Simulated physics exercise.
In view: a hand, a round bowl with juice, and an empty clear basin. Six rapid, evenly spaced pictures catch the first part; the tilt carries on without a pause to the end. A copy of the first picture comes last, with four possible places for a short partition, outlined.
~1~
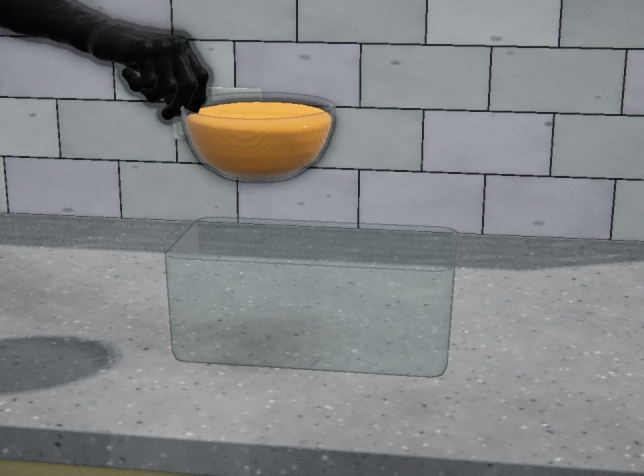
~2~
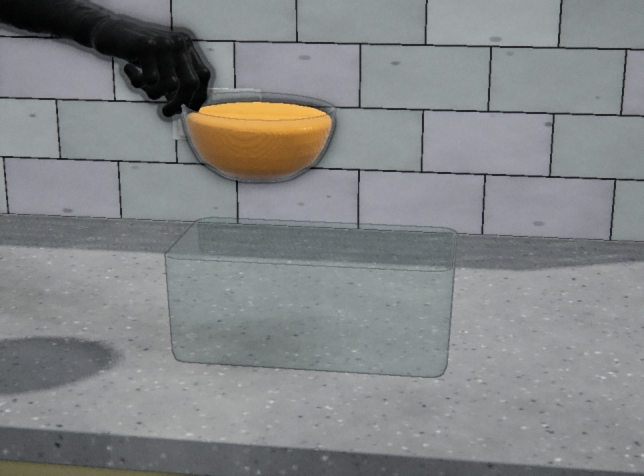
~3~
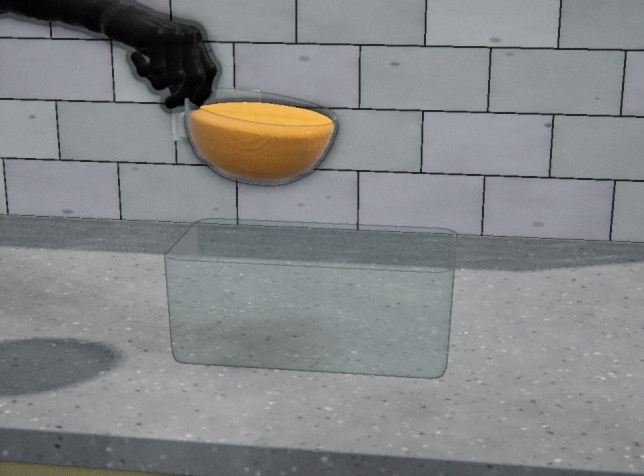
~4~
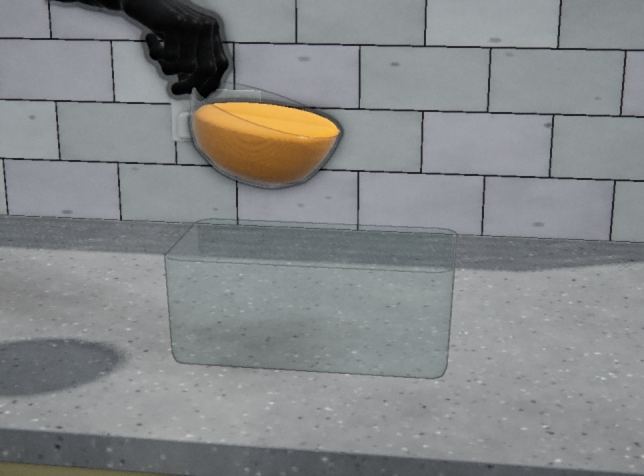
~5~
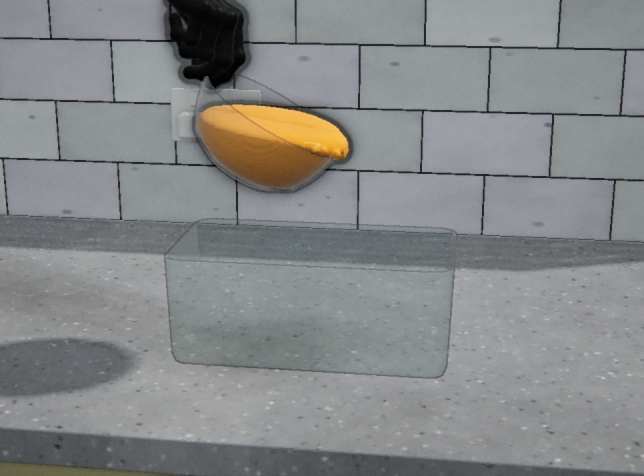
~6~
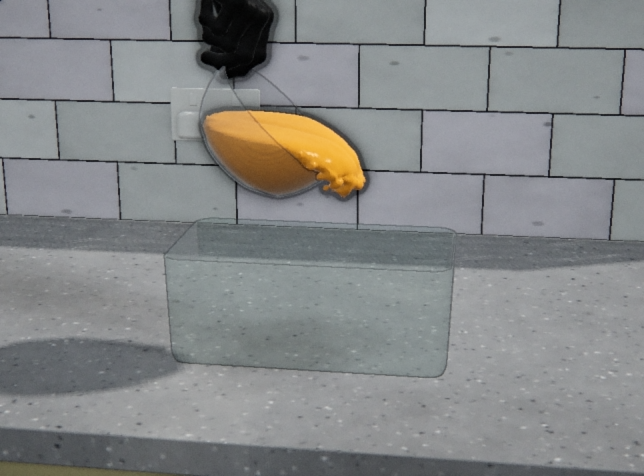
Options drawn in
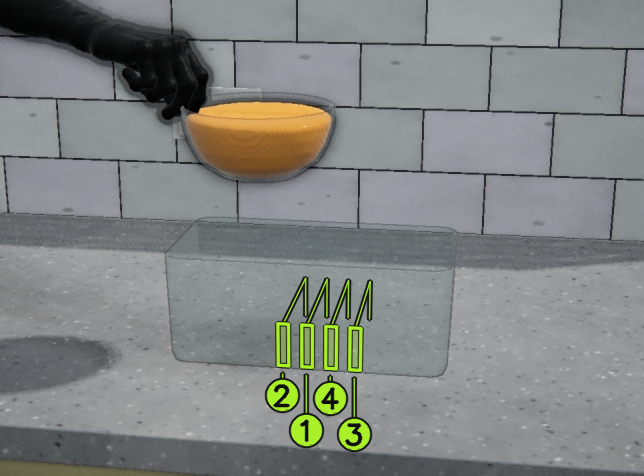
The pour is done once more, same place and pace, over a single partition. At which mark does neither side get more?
Position 3 does it best.
On the marked copy, 1 at (306, 374); 2 at (282, 373); 3 at (354, 378); 4 at (330, 376).
If 1 is chosen, about 25 % ends left of the wall and 72 % right of it; 4 % is lost outside.
If 2 is chosen, about 18 % ends left of the wall and 78 % right of it; 4 % is lost outside.
If 3 is chosen, about 49 % ends left of the wall and 47 % right of it; 4 % is lost outside.
If 4 is chosen, about 38 % ends left of the wall and 58 % right of it; 3 % is lost outside.
